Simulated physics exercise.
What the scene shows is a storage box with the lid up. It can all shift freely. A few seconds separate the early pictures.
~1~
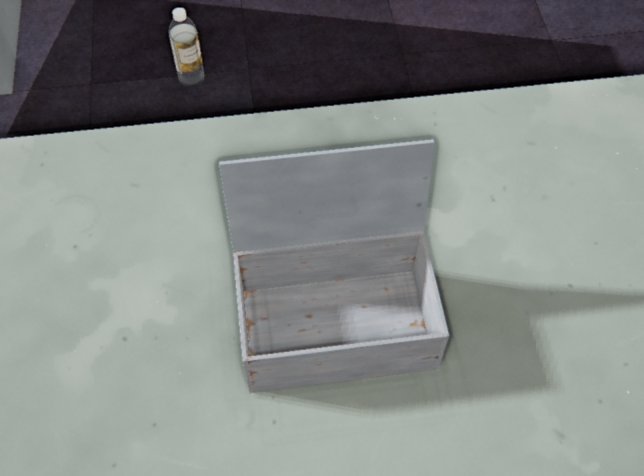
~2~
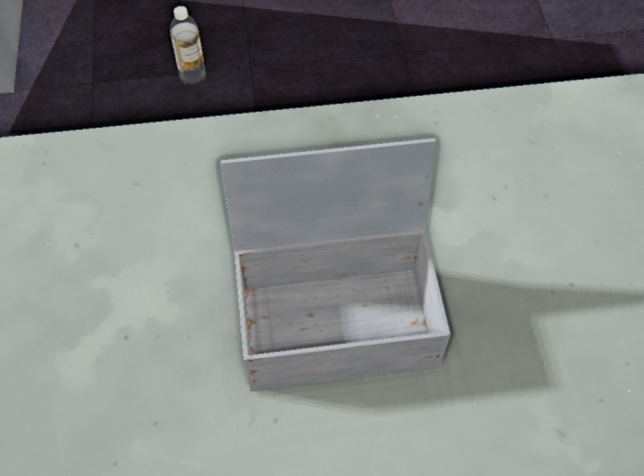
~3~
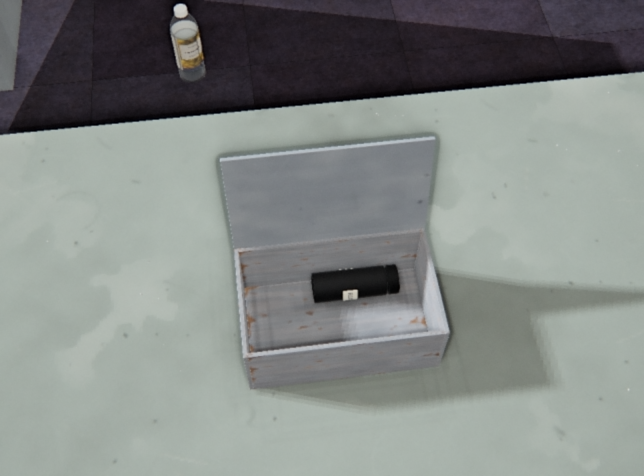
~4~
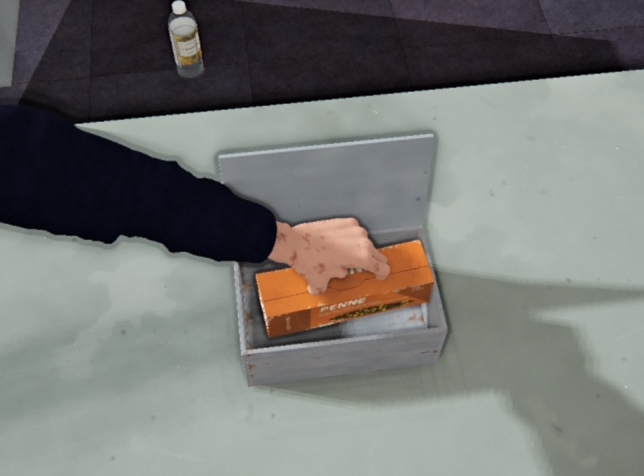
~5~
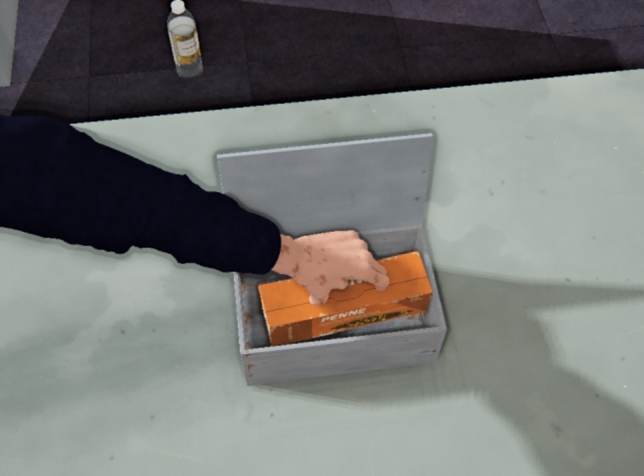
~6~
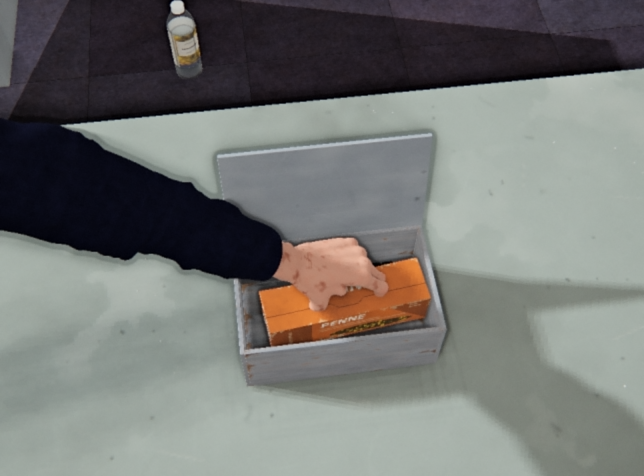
A hand lowering an orange penne carton into an open grey box where a black cylindrical container appeared earlier.
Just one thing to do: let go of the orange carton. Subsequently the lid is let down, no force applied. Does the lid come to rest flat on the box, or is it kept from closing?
The lid comes to rest flat.
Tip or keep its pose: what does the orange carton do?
Simply put, it remains unturned.
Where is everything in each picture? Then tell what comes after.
In the first picture, the last thing is not in view yet.
In the second picture, the last thing is not in view yet.
In the third picture, the last thing is not in view yet; black shaker (355, 283).
In the fourth picture, still above its spot; orange carton (345, 289).
In the fifth picture, still above its spot; orange carton (345, 299).
In the sixth picture, put in, still held; orange carton (345, 305).
Then, 1.30 s later than the last frame, lid 77° above the rim; orange carton moved a little near (343, 320).
Then, 1.90 s later than the last frame, lid 39° above the rim; orange carton moved a little near (343, 320).
When it is over, lid shut; moved from the start, orange carton; black shaker as before. End places, in pixels of the last picture, orange carton near (343, 320).
